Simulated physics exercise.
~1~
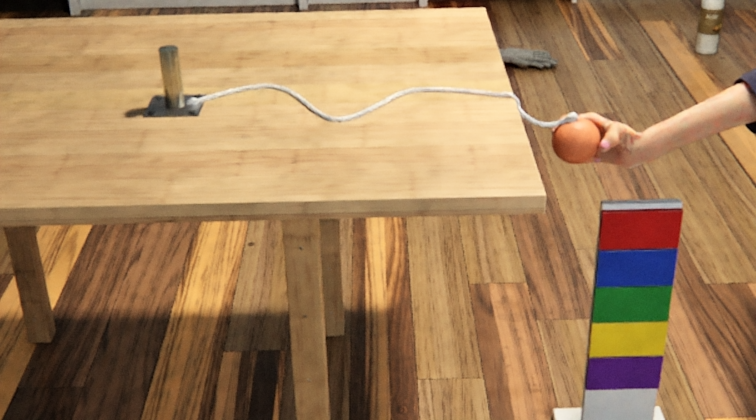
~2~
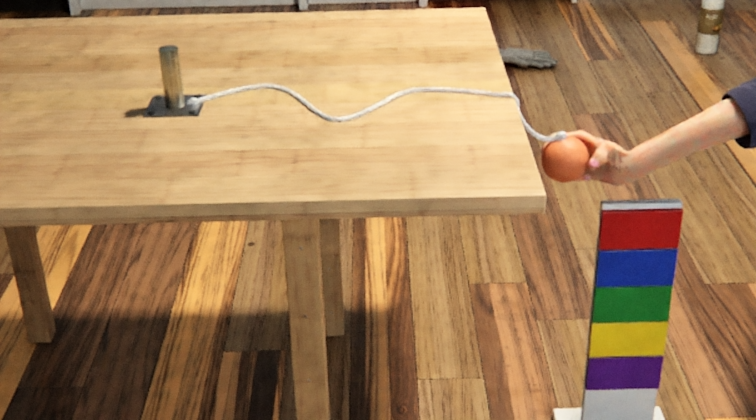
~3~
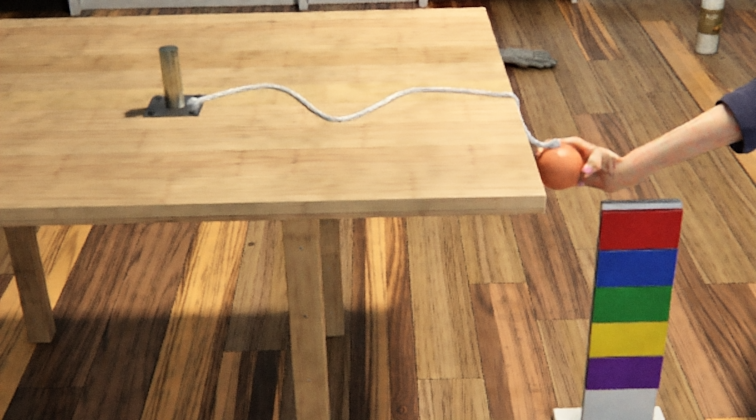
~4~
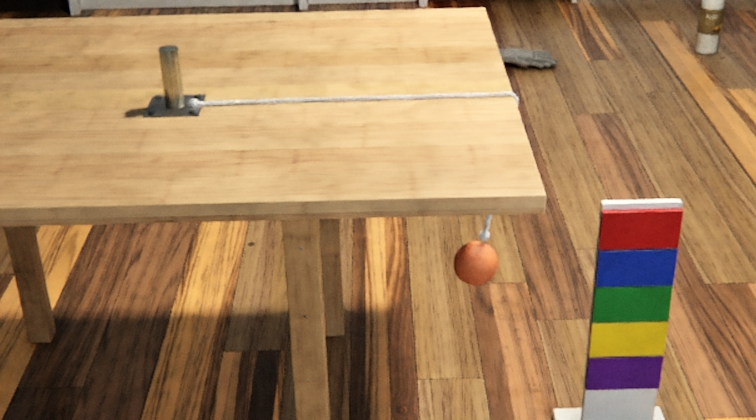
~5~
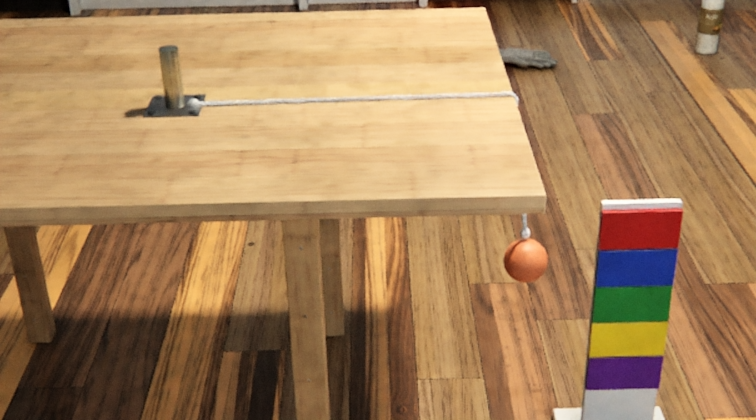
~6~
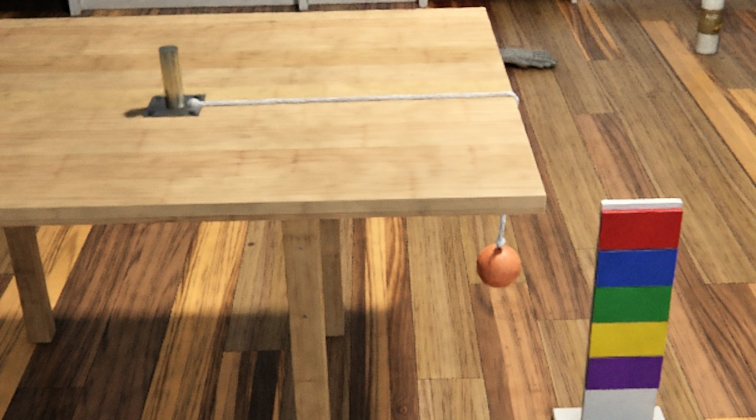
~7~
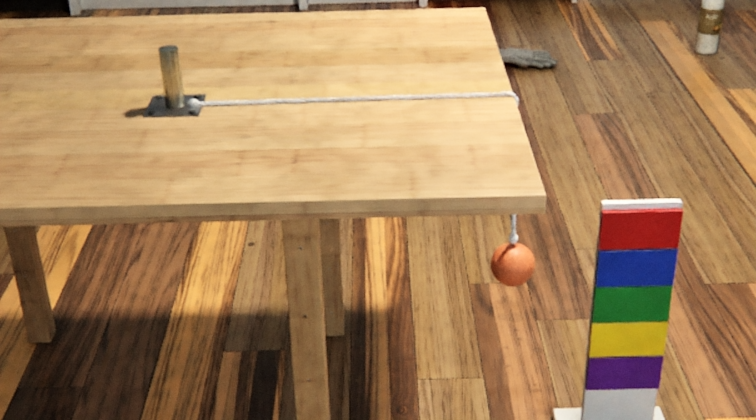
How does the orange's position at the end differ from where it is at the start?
At the start the orange is held in a hand off the right end of the table, higher than the coloured bands. By the end it hangs from the cord lower down and farther left, below the table's edge and level with the blue band.
